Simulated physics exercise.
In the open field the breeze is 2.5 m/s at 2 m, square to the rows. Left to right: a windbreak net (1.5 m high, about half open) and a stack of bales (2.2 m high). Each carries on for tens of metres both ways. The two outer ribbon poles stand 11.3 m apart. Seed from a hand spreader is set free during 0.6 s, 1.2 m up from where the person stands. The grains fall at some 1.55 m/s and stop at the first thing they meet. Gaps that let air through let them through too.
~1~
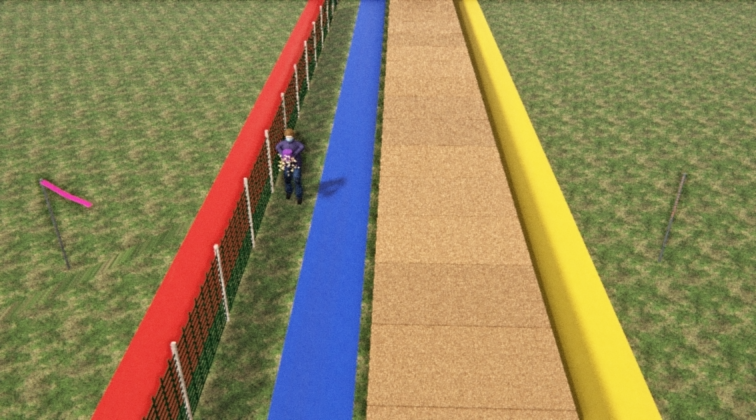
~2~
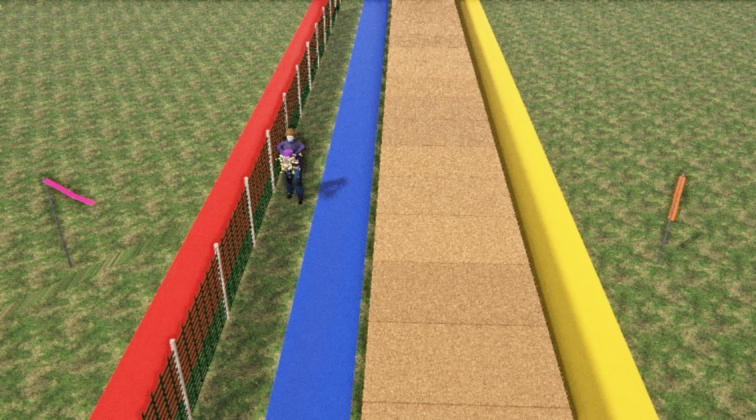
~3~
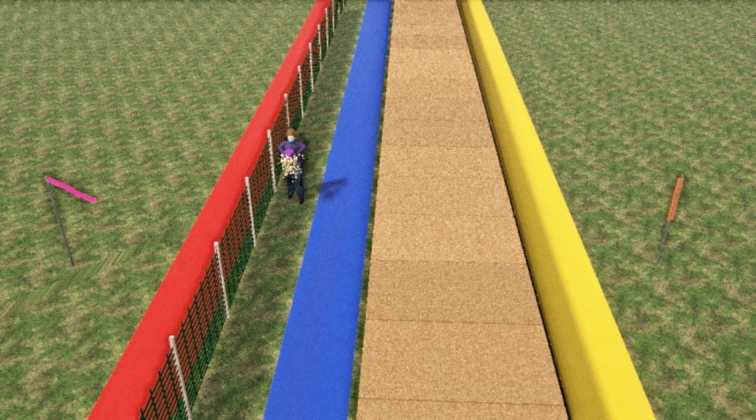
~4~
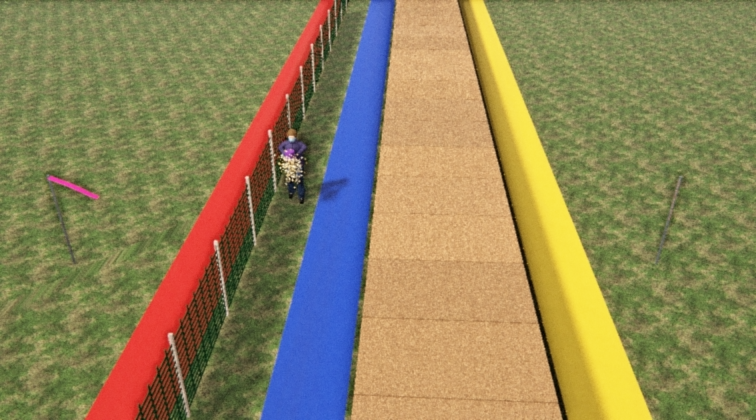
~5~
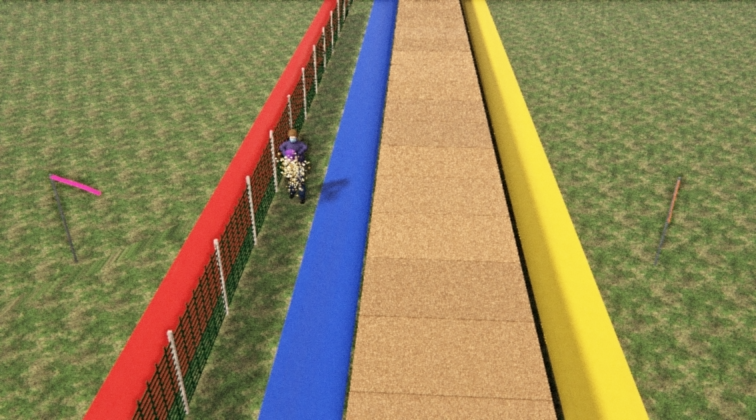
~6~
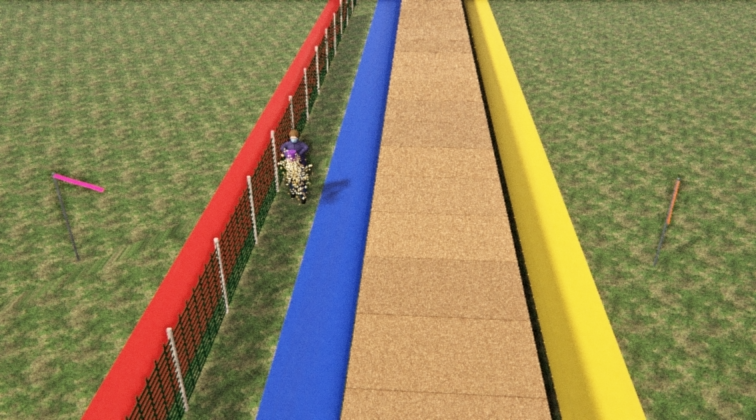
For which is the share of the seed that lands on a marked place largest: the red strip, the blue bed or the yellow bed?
The blue one.
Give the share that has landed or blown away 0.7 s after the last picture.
Some 45 per cent.
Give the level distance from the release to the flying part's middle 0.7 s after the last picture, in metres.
Roughly 0.5 m.
Then, 0.7 s after the last picture, 0 % lies on the red strip, 0 % on the yellow bed and 5 % on the blue bed; 44 % has touched down or left; the middle of what still flies is 0.3 m above the low ground, near (308, 199).
Then, 1.5 s after the last picture, 0 % lies on the red strip, 0 % on the yellow bed and 28 % on the blue bed; 96 % has touched down or left.
Then, 3.0 s after the last picture, 0 % lies on the red strip, 0 % on the yellow bed and 32 % on the blue bed; 100 % has touched down or left.
Then, 7.5 s after the last picture, 0 % lies on the red strip, 0 % on the yellow bed and 32 % on the blue bed; 100 % has touched down or left.
Then, 44.5 s after the last picture, 0 % lies on the red strip, 0 % on the yellow bed and 32 % on the blue bed; 100 % has touched down or left.
